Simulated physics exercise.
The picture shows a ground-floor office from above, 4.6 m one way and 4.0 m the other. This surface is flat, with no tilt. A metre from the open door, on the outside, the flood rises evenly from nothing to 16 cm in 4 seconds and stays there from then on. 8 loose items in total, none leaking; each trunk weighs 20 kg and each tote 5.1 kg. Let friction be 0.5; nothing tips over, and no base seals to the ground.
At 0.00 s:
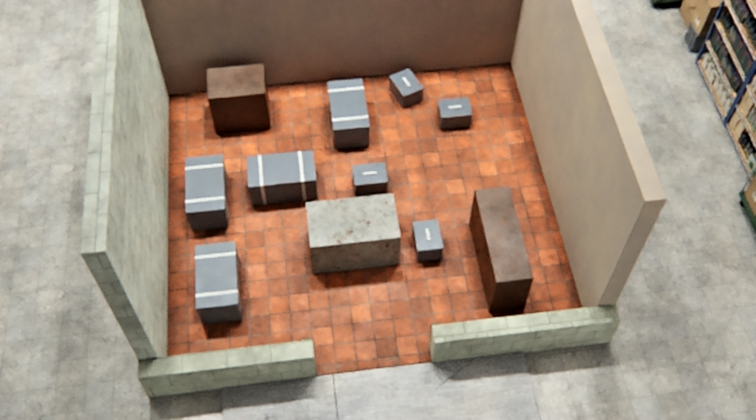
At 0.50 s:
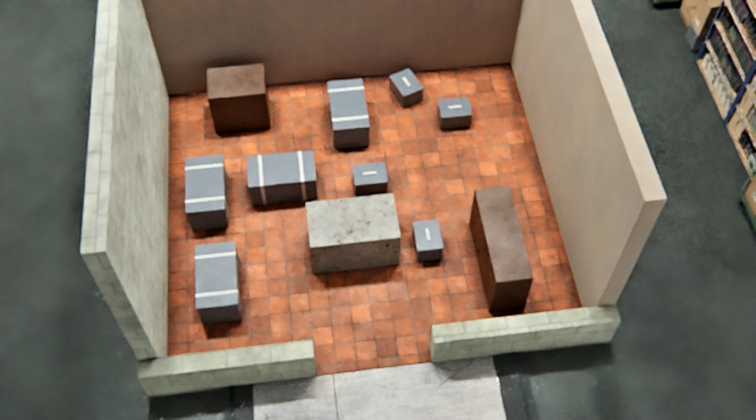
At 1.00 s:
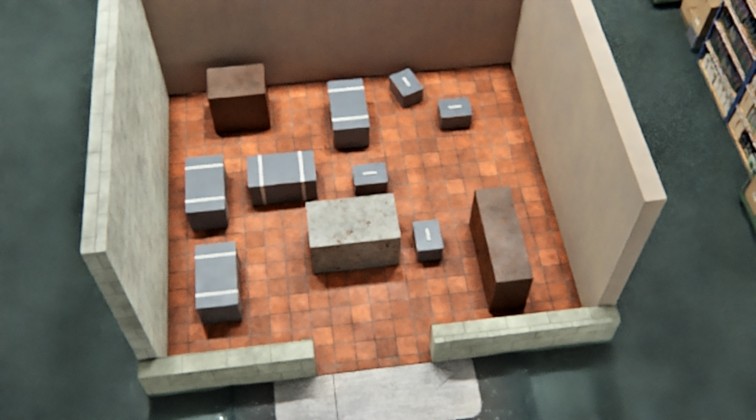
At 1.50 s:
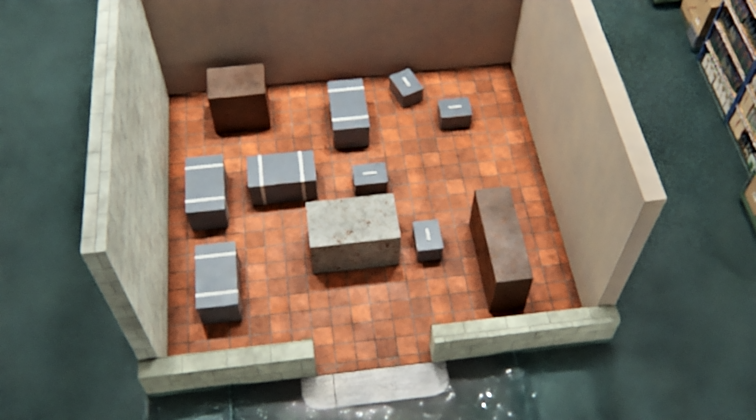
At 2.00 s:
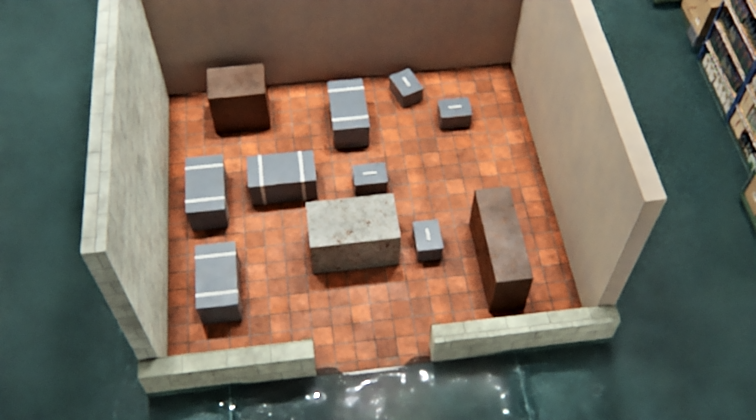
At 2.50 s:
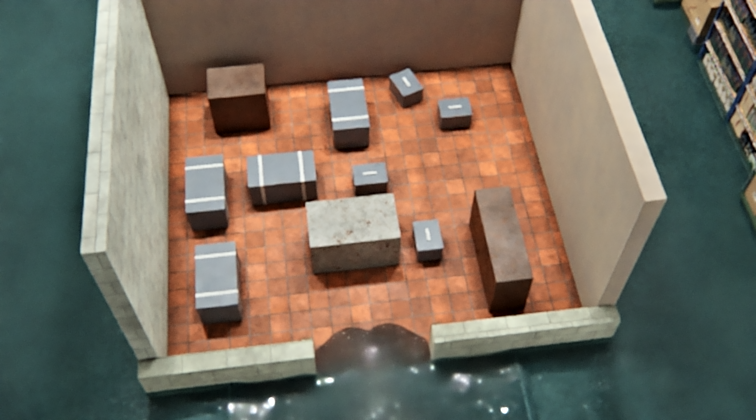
Dark water spreading around a walled room of boxes, covering the pale path and darkening the tiles just inside the doorway.
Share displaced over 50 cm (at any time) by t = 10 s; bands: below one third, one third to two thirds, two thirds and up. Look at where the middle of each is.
The fraction does not reach a third.
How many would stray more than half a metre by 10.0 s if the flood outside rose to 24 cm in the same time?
Under that setup the answer is 5.
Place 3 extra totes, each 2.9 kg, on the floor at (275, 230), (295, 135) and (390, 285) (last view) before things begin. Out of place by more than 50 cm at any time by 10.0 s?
Beyond the limit; within the limit; beyond the limit.
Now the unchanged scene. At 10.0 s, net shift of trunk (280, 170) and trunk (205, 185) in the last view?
0 cm and 40 cm respectively.
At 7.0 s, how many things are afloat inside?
Tally: 0 of them.
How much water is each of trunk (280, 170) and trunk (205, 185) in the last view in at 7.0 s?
Some 3 cm at the first, some 4 cm at the second.
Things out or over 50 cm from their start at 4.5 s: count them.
I get 0.
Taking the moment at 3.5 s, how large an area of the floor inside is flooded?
Wet area: Approx. 1.5 m2.
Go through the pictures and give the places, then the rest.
A trunk at (348, 104), on the bottom; a tote at (455, 107), on the bottom; 0.0 m2 under water; 0 of 8 have shifted, in the first frame.
A trunk at (348, 104), on the bottom; a tote at (455, 107), on the bottom; 0.0 m2 under water; 0 of 8 have shifted, in the second frame.
A trunk at (348, 104) rests on the ground; a tote at (455, 107) rests on the ground; 0.0 m2 under water; 0 of 8 have shifted, in the third frame.
A trunk at (348, 104), on the bottom; a tote at (455, 107), on the bottom; 0.0 m2 under water; 0 of 8 have shifted, in the fourth frame.
A trunk at (348, 104), on the bottom; a tote at (455, 107), on the bottom; water covers 0.0 m2; 0 of 8 have shifted, in the fifth frame.
A trunk at (348, 104), on the bottom; a tote at (455, 107), on the bottom; 0.3 m2 under water; 0 of 8 have shifted, in the sixth frame.
After 3.5 s 0 of 8 are over 50 cm from their spots; 0 afloat.
After 4.5 s 0 of 8 are over 50 cm from their spots; 0 afloat.
After 7.0 s 1 of 8 are over 50 cm from their spots; 0 afloat.
After 10.0 s 1 of 8 are over 50 cm from their spots, and 1 have been at some point; 1 afloat.
